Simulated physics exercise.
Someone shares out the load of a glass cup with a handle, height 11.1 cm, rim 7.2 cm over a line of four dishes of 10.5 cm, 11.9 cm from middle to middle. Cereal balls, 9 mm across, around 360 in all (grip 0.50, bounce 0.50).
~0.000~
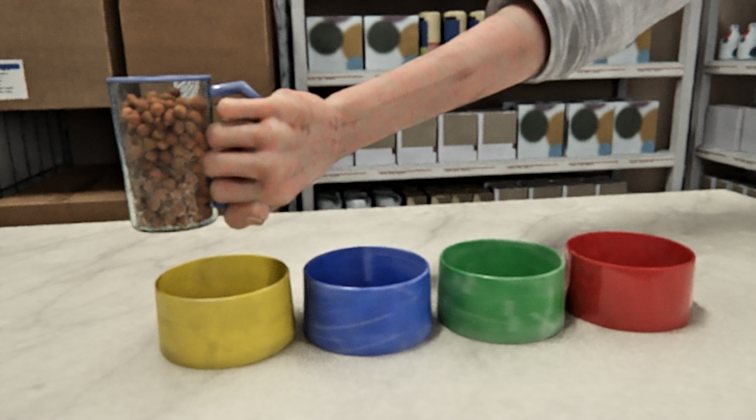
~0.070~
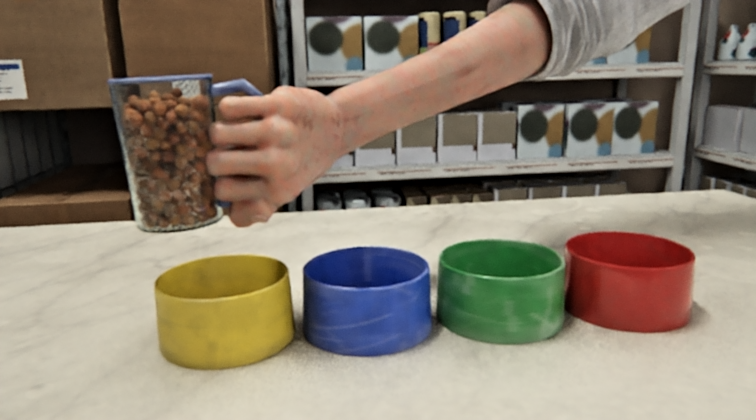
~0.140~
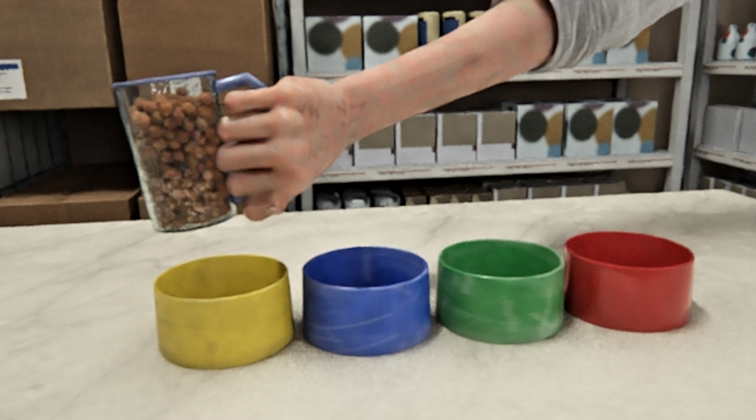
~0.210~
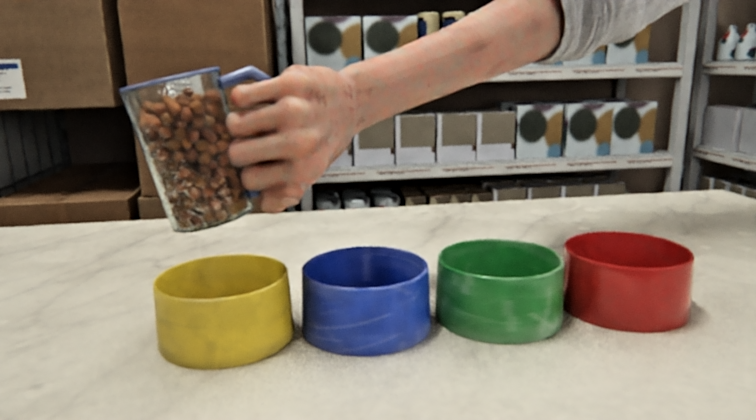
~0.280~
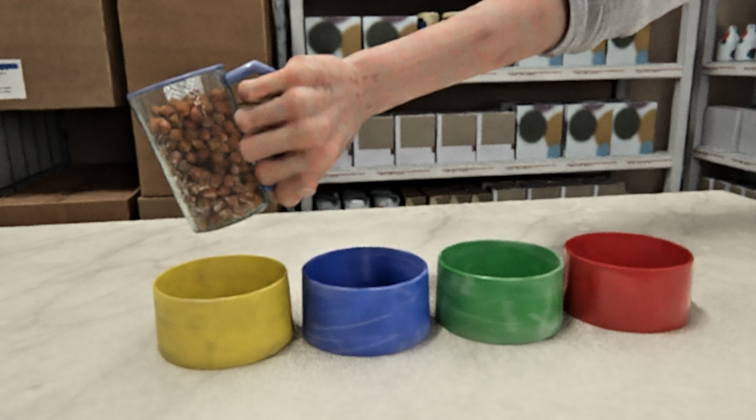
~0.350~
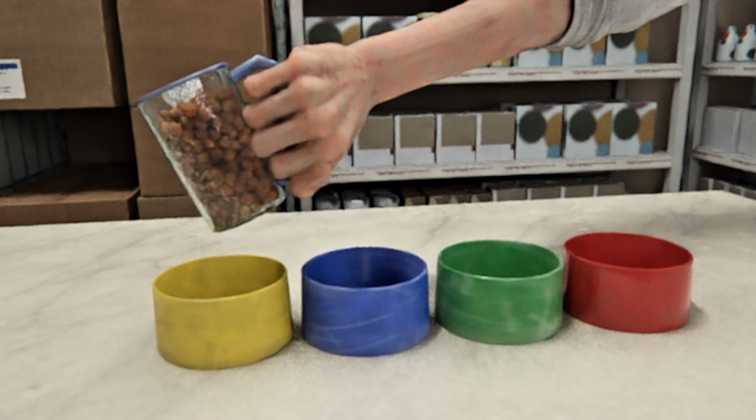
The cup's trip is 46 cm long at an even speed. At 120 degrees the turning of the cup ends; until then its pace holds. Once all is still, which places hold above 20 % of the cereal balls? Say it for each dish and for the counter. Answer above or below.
Red dish: Below; blue dish: Above; green dish: Below; yellow dish: Below; on the counter: Below.
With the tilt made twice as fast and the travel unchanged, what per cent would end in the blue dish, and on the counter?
Blue 10; counter 10.
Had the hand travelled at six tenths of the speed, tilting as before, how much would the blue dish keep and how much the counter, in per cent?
Blue 0; counter 10.
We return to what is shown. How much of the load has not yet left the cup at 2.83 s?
Roughly 0 per cent.
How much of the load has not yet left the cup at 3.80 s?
Roughly 0 per cent.
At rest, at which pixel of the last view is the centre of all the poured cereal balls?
Around (367, 301).
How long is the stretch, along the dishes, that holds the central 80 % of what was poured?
Roughly 7 cm.
After 1.84 s, tilt 120 degrees; cup holds 20 %, blue 70 %, yellow 5 %.
After 2.83 s, tilt 120 degrees; cup holds 0 %, blue 90 %, yellow 5 %.
After 3.80 s, tilt 120 degrees; cup holds 0 %, blue 90 %, yellow 5 %.
By 4.1 s all is still; red 0 %, blue 90 %, green 0 %, yellow 5 %, counter 5 %.
